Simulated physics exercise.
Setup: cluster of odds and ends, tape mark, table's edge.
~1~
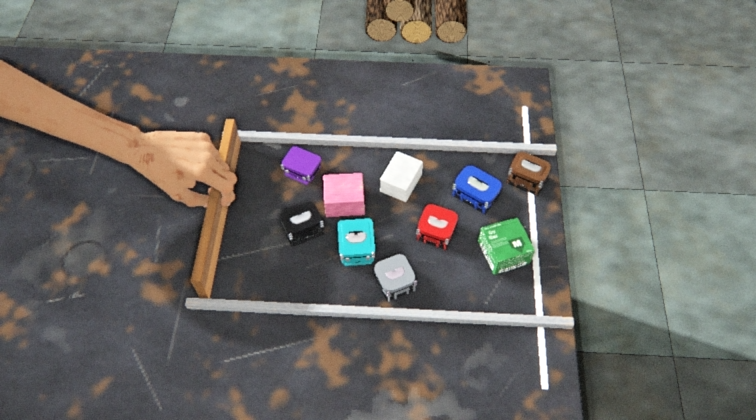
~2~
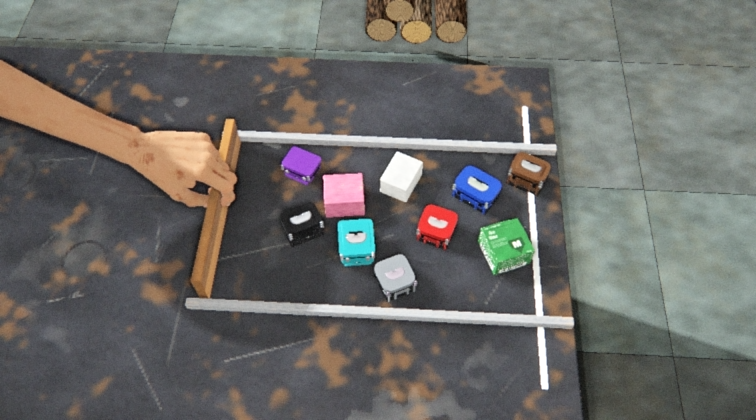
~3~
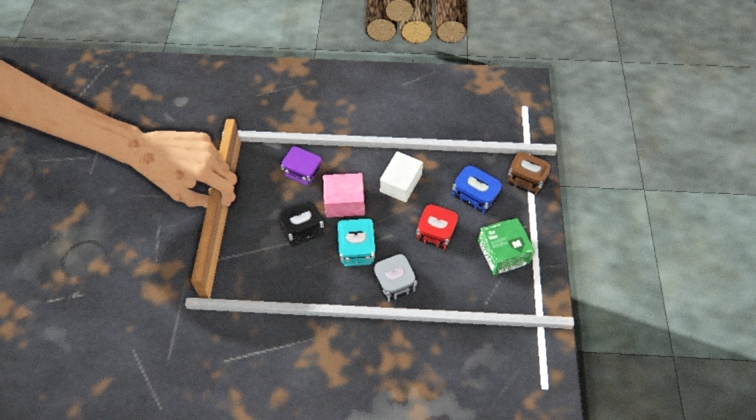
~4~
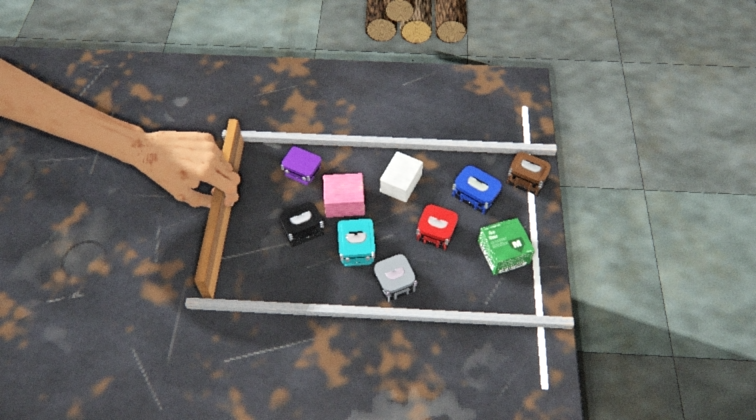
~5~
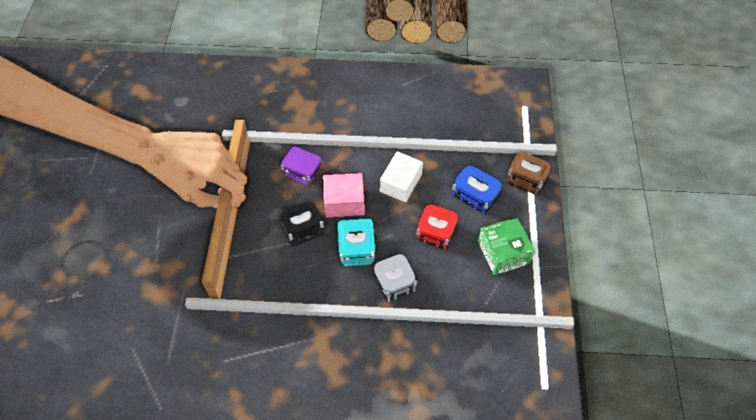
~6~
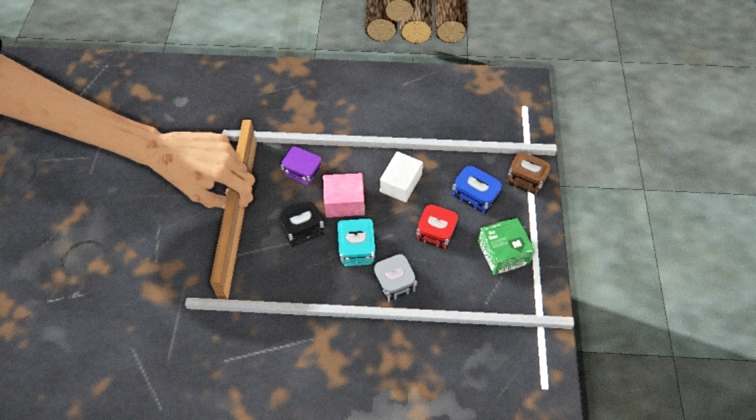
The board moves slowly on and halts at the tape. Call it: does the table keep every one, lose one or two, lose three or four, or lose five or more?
It loses five or more.
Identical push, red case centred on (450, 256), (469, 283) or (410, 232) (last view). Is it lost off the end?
Order of tries: Off, off, off.
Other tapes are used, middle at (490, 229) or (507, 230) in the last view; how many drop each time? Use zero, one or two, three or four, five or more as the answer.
In order: Three or four and 3 or 4.
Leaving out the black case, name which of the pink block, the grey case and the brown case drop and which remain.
Pink block: Still there. Grey case: Still there. Brown case: Over the edge.
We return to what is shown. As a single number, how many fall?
All told, 6.
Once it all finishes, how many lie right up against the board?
The count in contact is 4.
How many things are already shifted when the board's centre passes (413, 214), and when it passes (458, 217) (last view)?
Note: First position 9; second position 10.
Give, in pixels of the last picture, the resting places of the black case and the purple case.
In the last picture the black case sits around (556, 245) and the purple case around (547, 172).
Soon after, none off yet; brown case at rest near (529, 174); green box at rest near (506, 246); blue case at rest near (477, 190).
At rest, the number that fall off is five or more; fallen, turquoise case, white block, red case, blue case, green box and brown case.
